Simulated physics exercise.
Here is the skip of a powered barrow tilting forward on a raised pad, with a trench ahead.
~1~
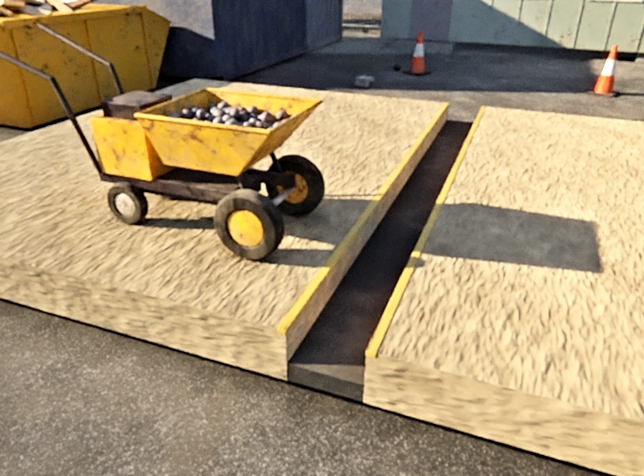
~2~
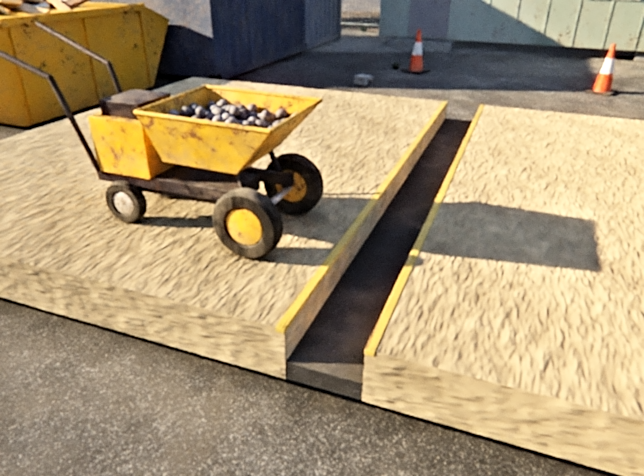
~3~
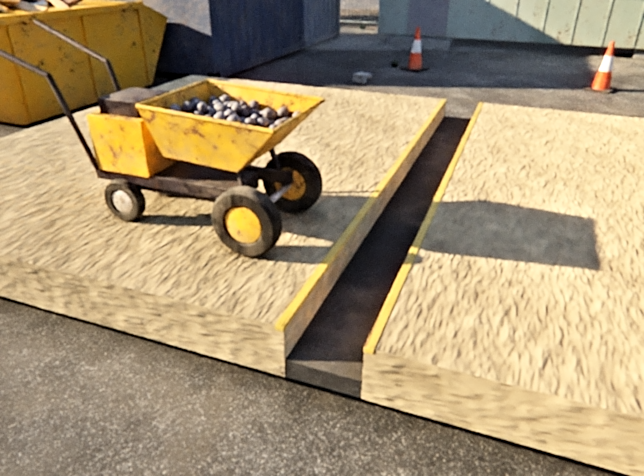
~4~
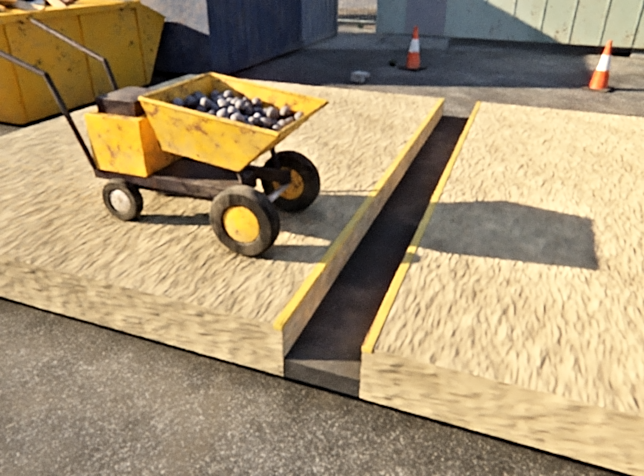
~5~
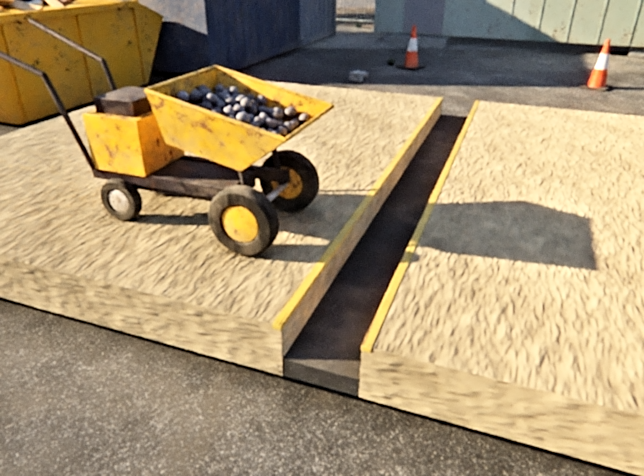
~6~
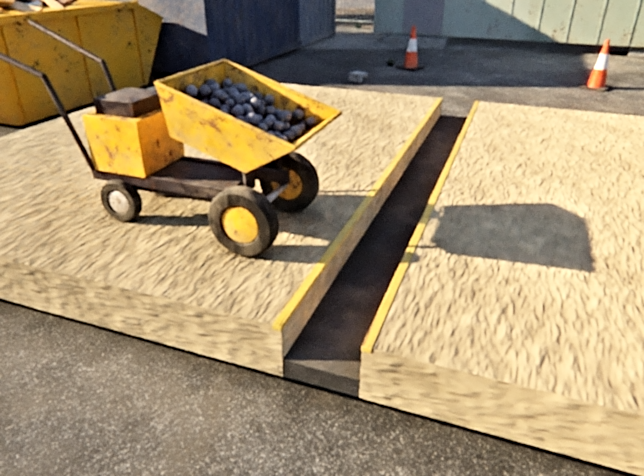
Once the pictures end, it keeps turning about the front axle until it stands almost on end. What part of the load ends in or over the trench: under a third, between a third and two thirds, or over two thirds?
It catches over two thirds.
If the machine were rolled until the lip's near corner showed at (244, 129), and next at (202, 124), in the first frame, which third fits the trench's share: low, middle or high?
First over two thirds, then in the middle band.
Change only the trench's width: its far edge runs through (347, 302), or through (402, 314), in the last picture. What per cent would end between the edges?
First some 40, then 100 per cent.
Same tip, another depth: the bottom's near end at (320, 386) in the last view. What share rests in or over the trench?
Some 90 per cent.
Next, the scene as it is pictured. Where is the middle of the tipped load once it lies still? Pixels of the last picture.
At about (383, 266).
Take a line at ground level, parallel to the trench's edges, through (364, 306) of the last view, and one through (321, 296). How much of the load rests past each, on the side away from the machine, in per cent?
The first gives 30 %, the second 90 %.
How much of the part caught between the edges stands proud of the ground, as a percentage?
Close to 5 per cent.
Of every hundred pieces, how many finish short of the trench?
It comes to 0 per cent or so.
Soon after the last picture, skip tipped steeply; all in the skip.
A little later, skip tipped steeply; most in the skip; a small part in or heaped over the trench; a stray few beyond it; a stray few falling.
Later still, skip tipped right over; a small part in the skip; most in or heaped over the trench; a small part beyond it.
At rest, skip tipped right over; most in or heaped over the trench; a small part beyond it.
